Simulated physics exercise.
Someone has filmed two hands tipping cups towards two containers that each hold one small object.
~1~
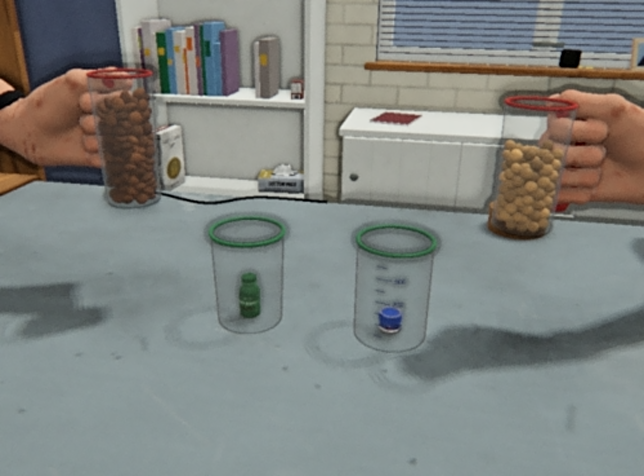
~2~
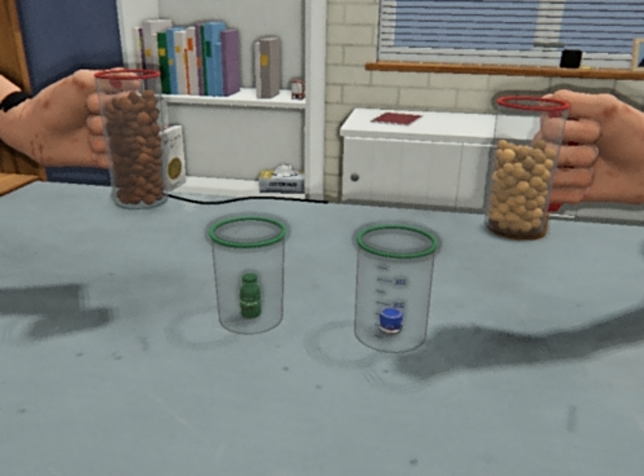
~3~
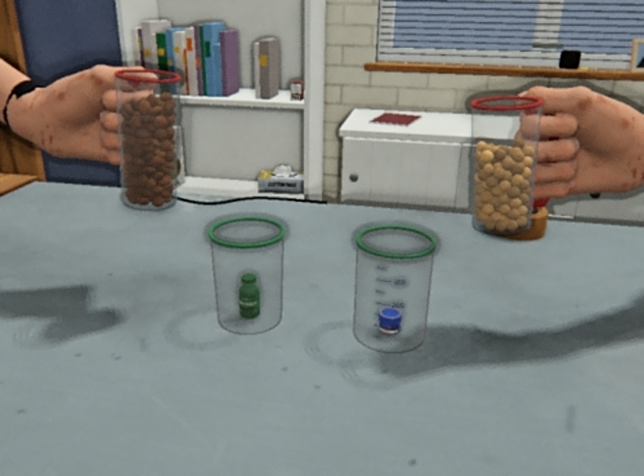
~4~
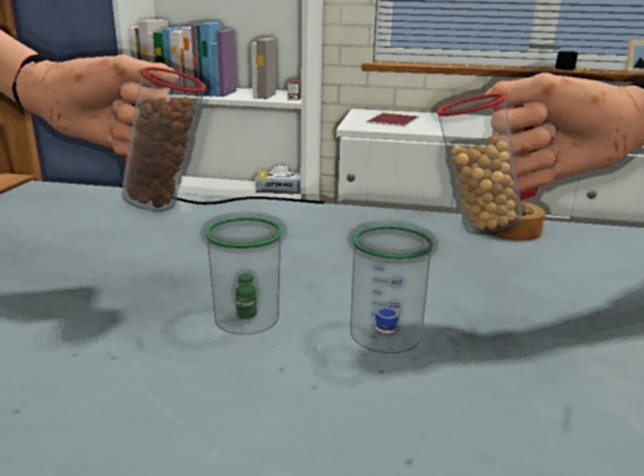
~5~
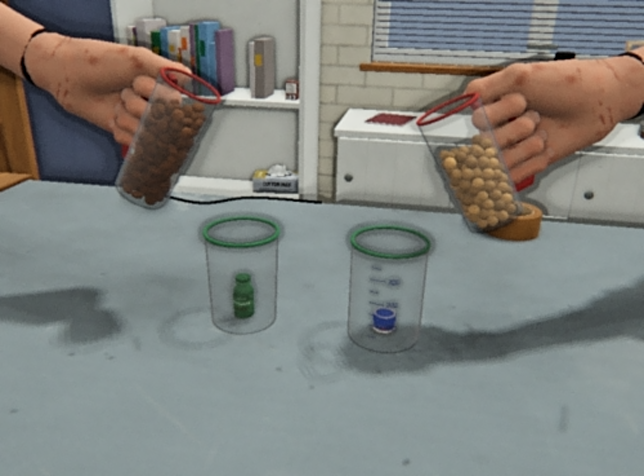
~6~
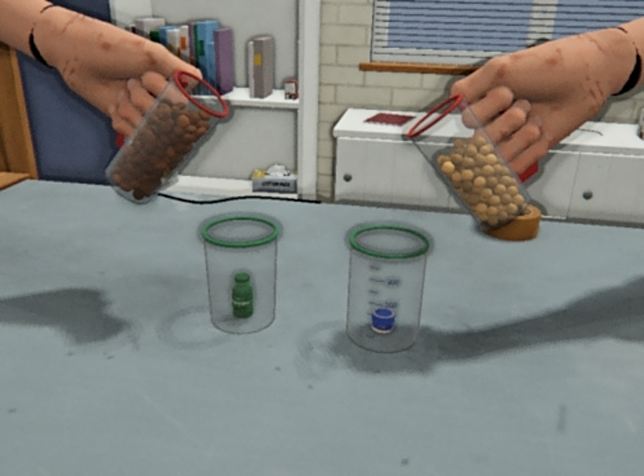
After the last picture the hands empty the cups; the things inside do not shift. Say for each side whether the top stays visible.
Left side fully covered; right side fully covered.
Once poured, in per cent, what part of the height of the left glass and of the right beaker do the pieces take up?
The left one comes to around 70, the right one to 40.
Then, 0.49 s later than the last frame, left glass empty, all of its cupful still in the cup; right beaker empty, all of its cupful still in the cup.
Then, 1.02 s later than the last frame, left glass nearly empty, nearly all of its cupful still in the cup; right beaker nearly empty, the larger part of its cupful still in the cup.
Then, 1.64 s later than the last frame, left glass two thirds full, none of its cupful still in the cup; right beaker a third full, none of its cupful still in the cup.
When it is over, left glass three quarters full (surface near (241, 256)), nothing beside it; right beaker a third full (surface near (385, 294)), nothing beside it; the left thing is covered; the right thing is covered.
